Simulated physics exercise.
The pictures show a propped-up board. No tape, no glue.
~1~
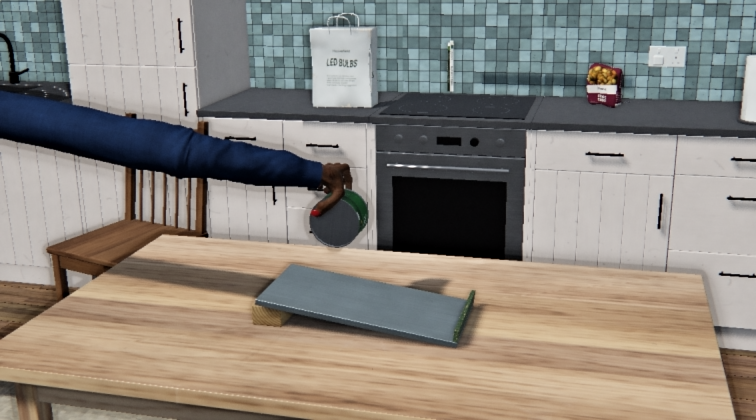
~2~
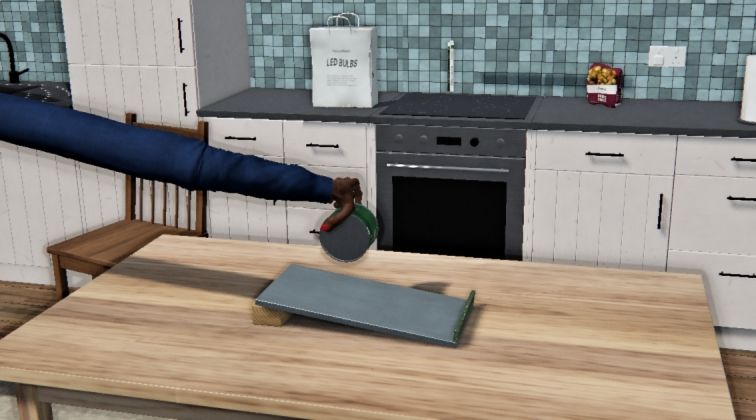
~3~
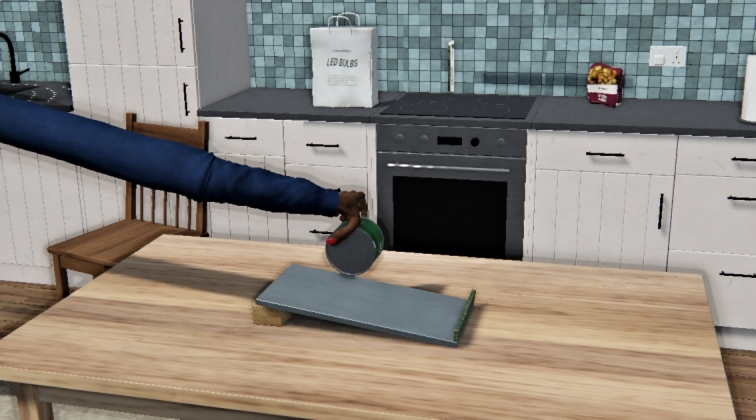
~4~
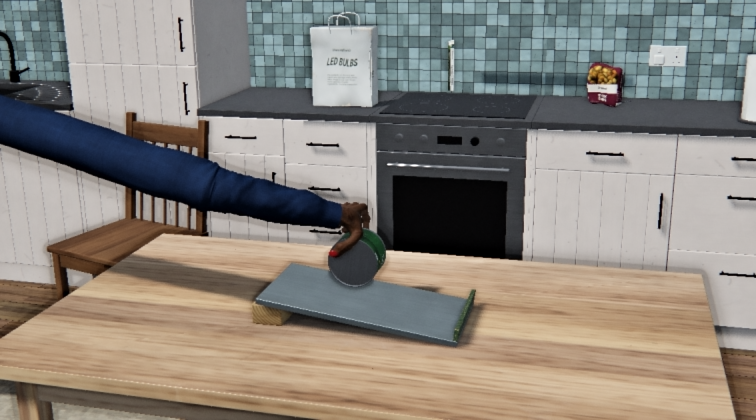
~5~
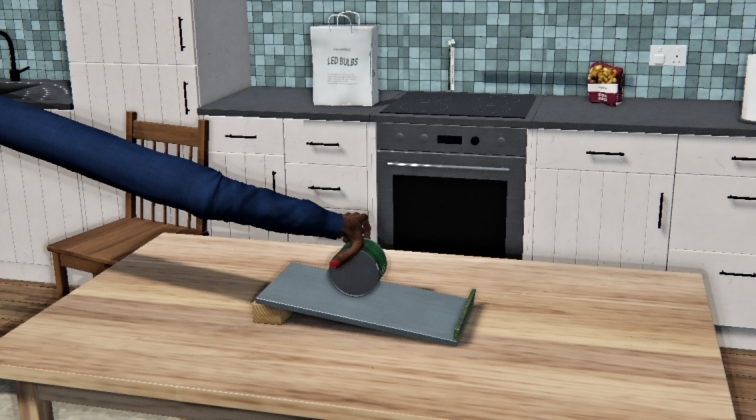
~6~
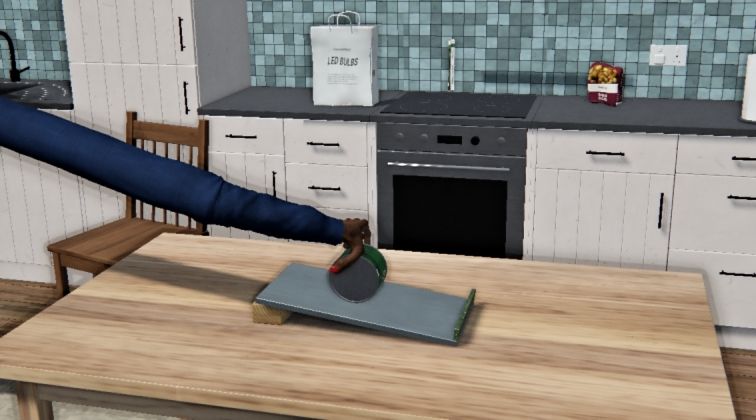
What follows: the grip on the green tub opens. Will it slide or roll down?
The green tub runs down the board.
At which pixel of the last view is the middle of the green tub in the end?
Near (444, 291).
Then, 0.50 s on from there, green tub shifted a little near (384, 278).
Then, 0.70 s on from there, green tub shifted about its own width near (416, 285).
Then, 0.90 s on from there, green tub shifted well along near (447, 288).
In the end, moved from the start, green tub. At the end, from the last picture's camera, green tub near (444, 291). The green tub goes downhill.
